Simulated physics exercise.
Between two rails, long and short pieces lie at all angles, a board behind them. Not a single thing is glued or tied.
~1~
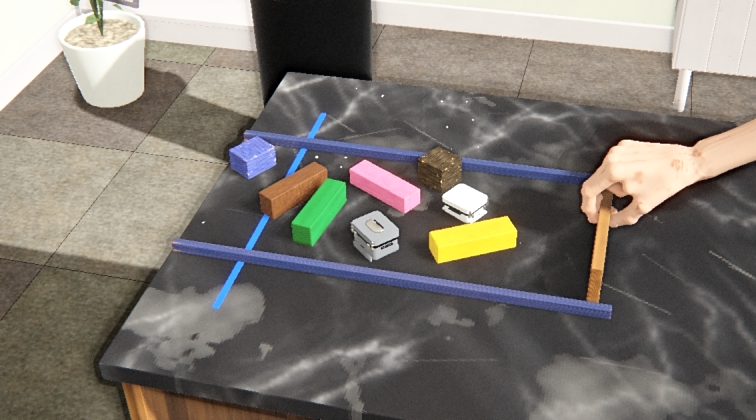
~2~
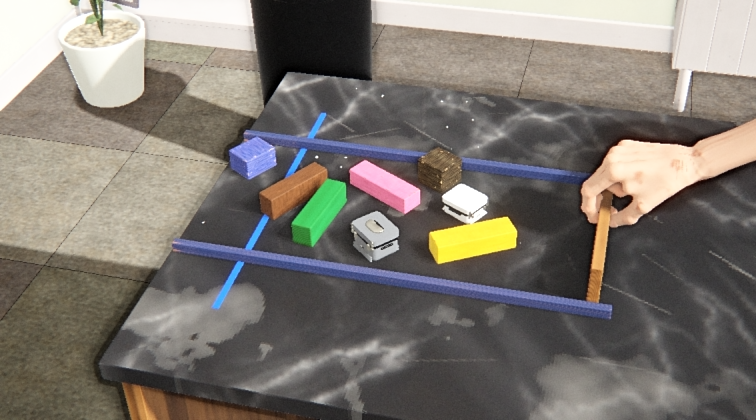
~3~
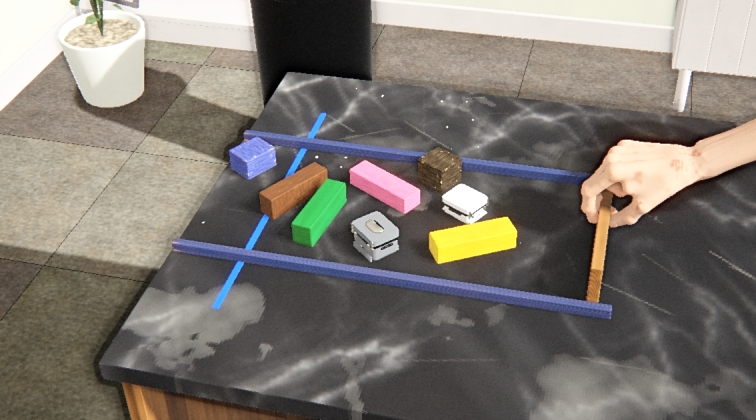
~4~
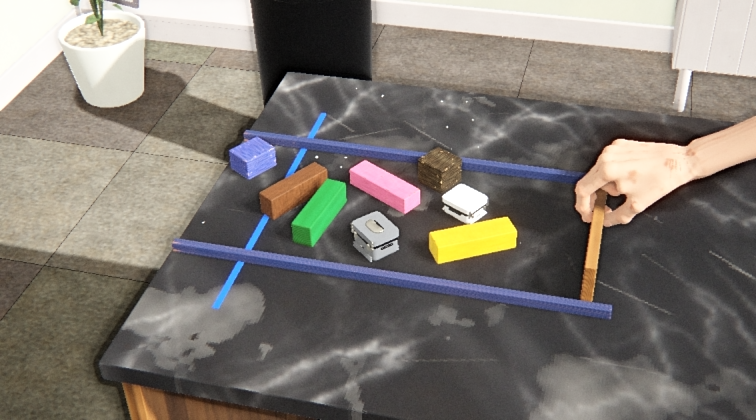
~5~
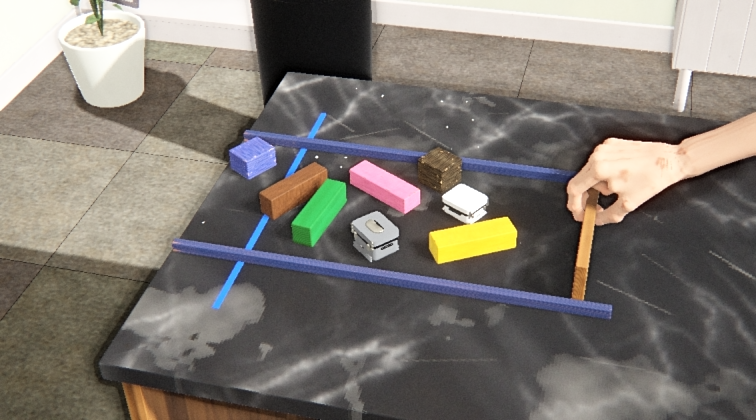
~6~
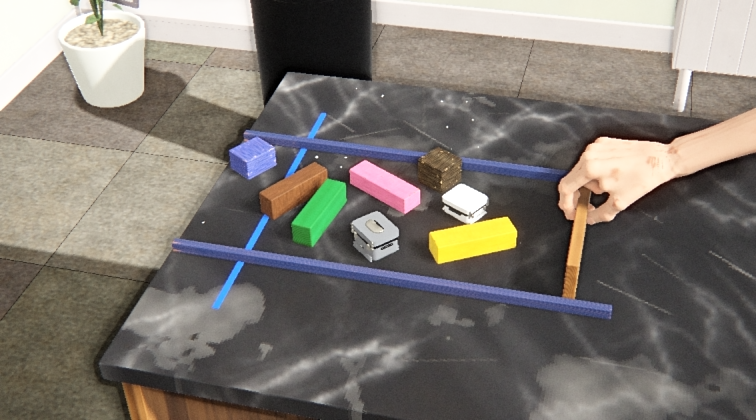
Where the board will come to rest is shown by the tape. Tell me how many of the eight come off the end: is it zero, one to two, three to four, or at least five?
It is one to two.
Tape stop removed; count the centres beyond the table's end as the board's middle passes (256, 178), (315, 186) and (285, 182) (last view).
Per position: 3 / 0 / 1.
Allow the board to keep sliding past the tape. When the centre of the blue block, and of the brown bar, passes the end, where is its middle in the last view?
I'd say about (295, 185) for the first one and about (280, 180) for the second.
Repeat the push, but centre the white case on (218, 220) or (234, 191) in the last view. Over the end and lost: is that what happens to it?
From the two starts it leaves the top; it leaves the top.
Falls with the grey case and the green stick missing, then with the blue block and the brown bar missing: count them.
1 for the first case, 0 for the second.
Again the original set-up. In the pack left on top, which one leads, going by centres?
That would be the green stick.
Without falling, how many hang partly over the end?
I'd say 1 of them.
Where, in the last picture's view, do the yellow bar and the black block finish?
In order, first (249, 218), then (279, 154).
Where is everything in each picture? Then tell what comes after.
In the first frame, blue block (253, 158); brown bar (294, 190); green stick (320, 212); board (603, 226); tape (276, 199).
In the second frame, brown bar (294, 190); black block (440, 170).
In the third frame, green stick (320, 212); board (603, 226).
In the fourth frame, blue block (253, 158); white case (465, 206).
In the fifth frame, brown bar (294, 190); pink bar (384, 187).
In the sixth frame, blue block (253, 158); brown bar (294, 190); green stick (320, 212); board (581, 222); tape (276, 199).
A little later, none off yet; blue block at rest near (253, 158); brown bar at rest near (294, 190); green stick at rest near (320, 212).
When it is over, the number that fall off is one or two; down, brown bar and blue block.
